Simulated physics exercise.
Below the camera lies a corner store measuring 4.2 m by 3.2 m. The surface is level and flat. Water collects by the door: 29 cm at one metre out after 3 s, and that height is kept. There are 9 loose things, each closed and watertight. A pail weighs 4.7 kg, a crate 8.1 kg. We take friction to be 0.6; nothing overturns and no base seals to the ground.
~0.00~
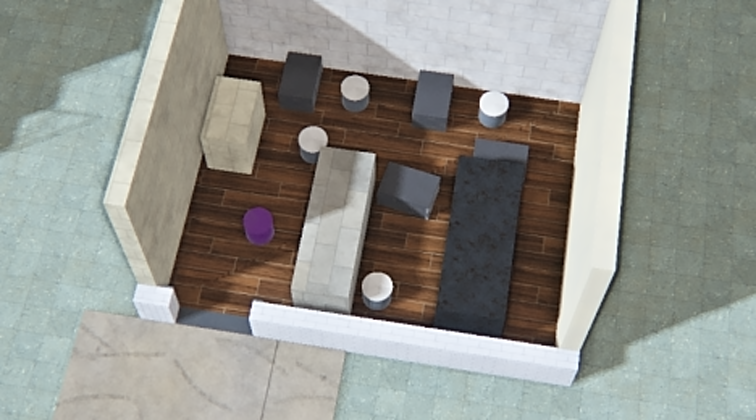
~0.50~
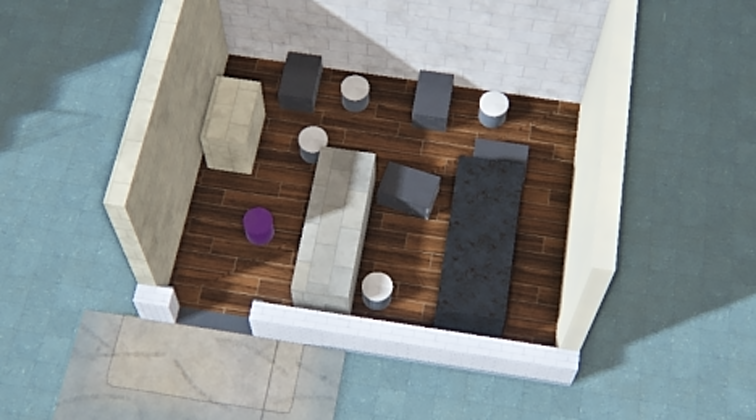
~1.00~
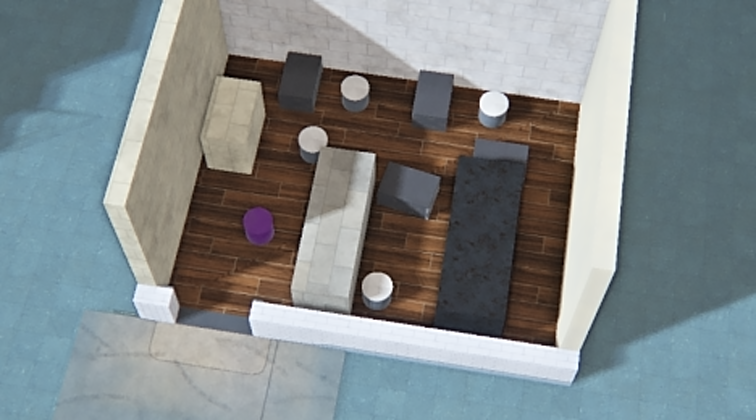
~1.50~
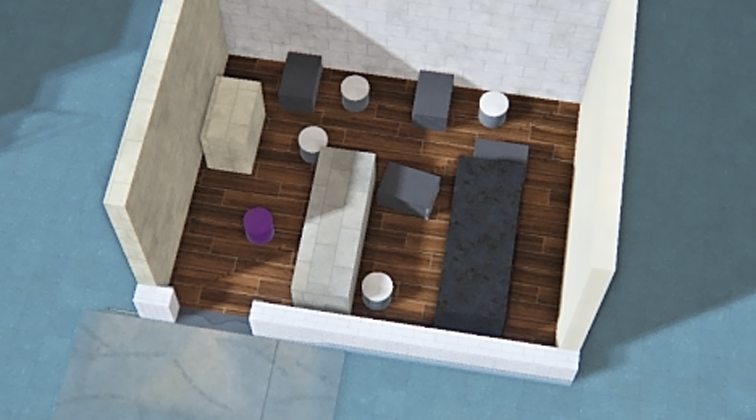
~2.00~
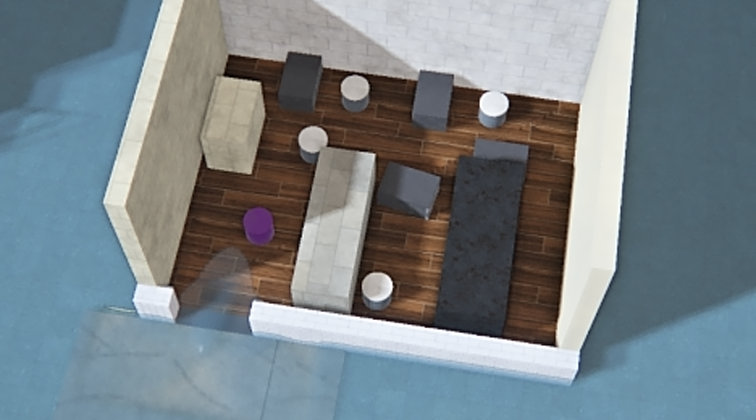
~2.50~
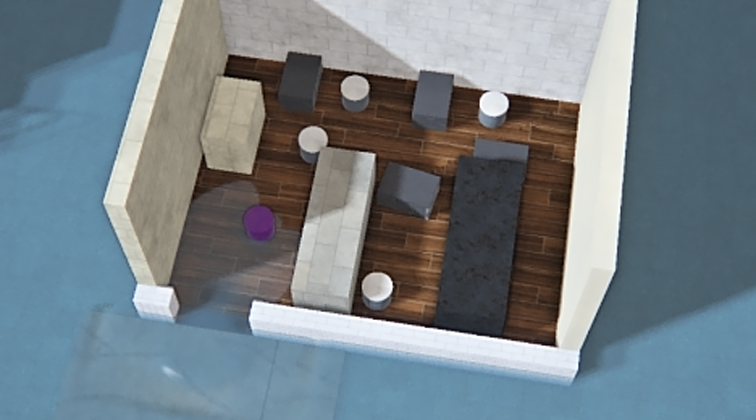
Water gathers around a small open-topped store with a dark wooden floor, seen from high above by a still camera. Inside, a purple pail stands at left near the doorway, beside a long pale counter, with a long black one at right and grey boxes and white round tubs around them. Blue water deepens over the tiled ground and pale doorstep, then spreads through the doorway around the pail, while nothing inside shifts.
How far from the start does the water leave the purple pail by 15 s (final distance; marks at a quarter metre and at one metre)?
A long trip.
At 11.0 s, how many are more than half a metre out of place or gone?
I get 6.
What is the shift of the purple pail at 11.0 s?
300 cm or so by then.
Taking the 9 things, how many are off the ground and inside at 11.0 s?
At that time the total is 7.
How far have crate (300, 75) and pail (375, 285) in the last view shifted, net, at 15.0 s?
Shifts: 120 cm / 30 cm.
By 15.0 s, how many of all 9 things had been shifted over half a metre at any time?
That comes to 9.
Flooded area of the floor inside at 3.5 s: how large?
Flooded: Near 3.0 m2.
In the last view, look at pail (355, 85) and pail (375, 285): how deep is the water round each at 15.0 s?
First roughly 16 cm, second roughly 16 cm.
After 3.5 s the purple pail is near (288, 154), 0.9 m from its start, afloat; 1 afloat.
After 6.8 s the purple pail is near (286, 102), 1.5 m from its start, afloat; 4 afloat.
After 11.0 s the purple pail is near (514, 129), 3.0 m from its start, afloat; 7 afloat.
After 15.0 s the purple pail is near (380, 128), 1.7 m from its start, afloat; 9 afloat.
